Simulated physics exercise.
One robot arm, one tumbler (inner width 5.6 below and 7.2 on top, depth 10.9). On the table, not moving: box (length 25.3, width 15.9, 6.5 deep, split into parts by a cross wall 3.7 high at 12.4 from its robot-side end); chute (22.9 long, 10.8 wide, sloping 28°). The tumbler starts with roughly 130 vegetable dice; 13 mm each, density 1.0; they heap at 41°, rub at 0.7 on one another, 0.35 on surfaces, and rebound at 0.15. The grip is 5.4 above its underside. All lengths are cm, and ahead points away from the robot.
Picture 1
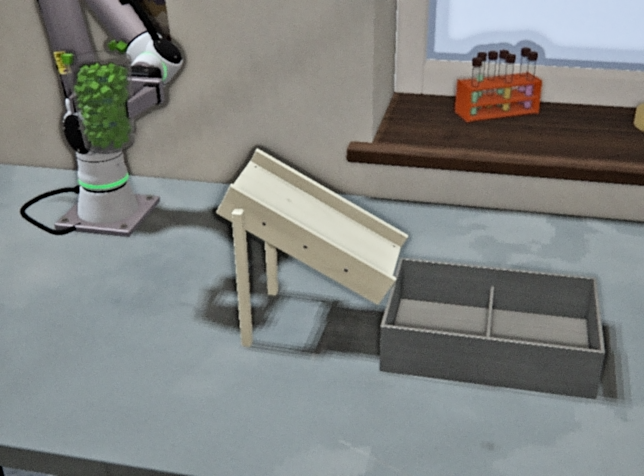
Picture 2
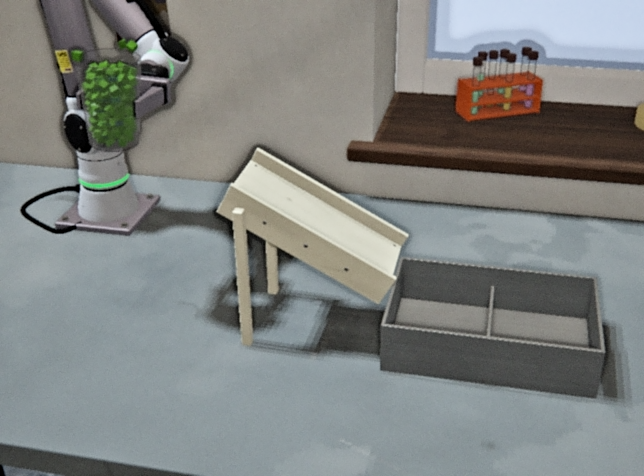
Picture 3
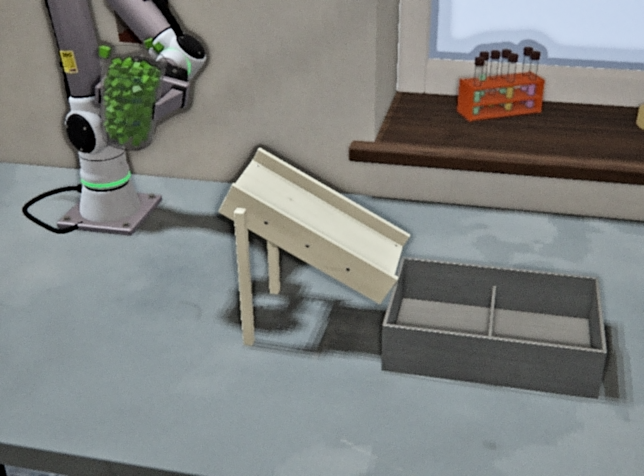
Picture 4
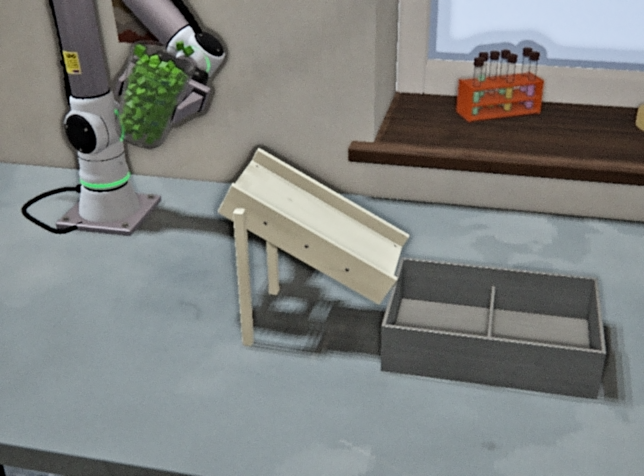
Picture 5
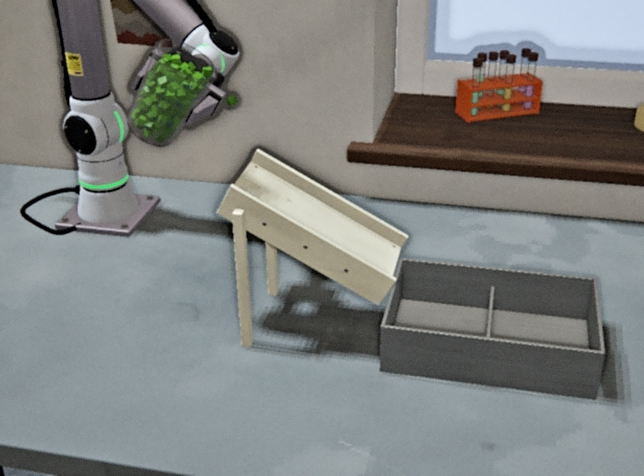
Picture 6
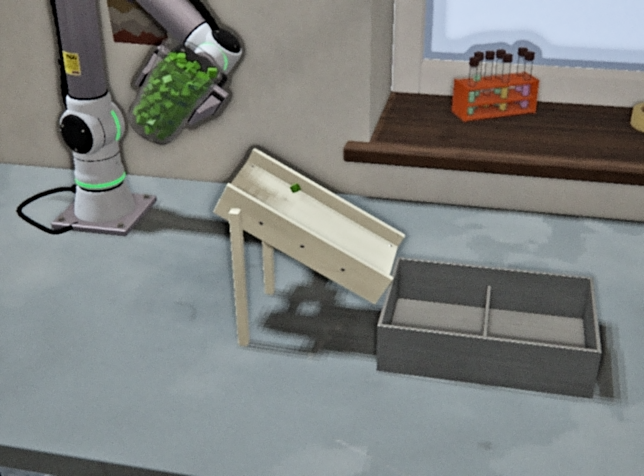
A robot arm swings a tumbler of green dice rightward, tilting it as one die drops onto the chute.
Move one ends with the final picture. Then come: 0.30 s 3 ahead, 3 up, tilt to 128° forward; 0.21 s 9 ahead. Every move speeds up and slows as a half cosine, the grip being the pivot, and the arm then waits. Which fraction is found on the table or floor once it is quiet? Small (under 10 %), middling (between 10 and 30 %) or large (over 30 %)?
Share on the table or floor: Small (under 10 %).
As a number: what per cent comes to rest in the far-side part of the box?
Roughly 5 per cent.
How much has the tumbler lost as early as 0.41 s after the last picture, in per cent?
Some 35 per cent.
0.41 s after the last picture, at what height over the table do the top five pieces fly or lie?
About 36 cm.
Then, 0.20 s after the last picture, tilted 106° forward, highest piece 37 above the table; 129 in the tumbler, 1 in the robot-side part.
Then, 0.41 s after the last picture, tilted 128° forward, highest piece 36 above the table; 82 in the tumbler, 1 in the robot-side part, 47 on the chute or in flight.
Then, 0.71 s after the last picture, tilted 128° forward, highest piece 13 above the table; 111 in the robot-side part, 5 on the table or floor, 1 in the far-side part, 13 on the chute or in flight.
Then, 1.76 s after the last picture, tilted 128° forward, highest piece 4 above the table; 120 in the robot-side part, 5 in the far-side part, 5 on the table or floor.
Final count, 120 in the robot-side part, 5 in the far-side part, 5 on the table or floor. That is 4 % on the table or floor.
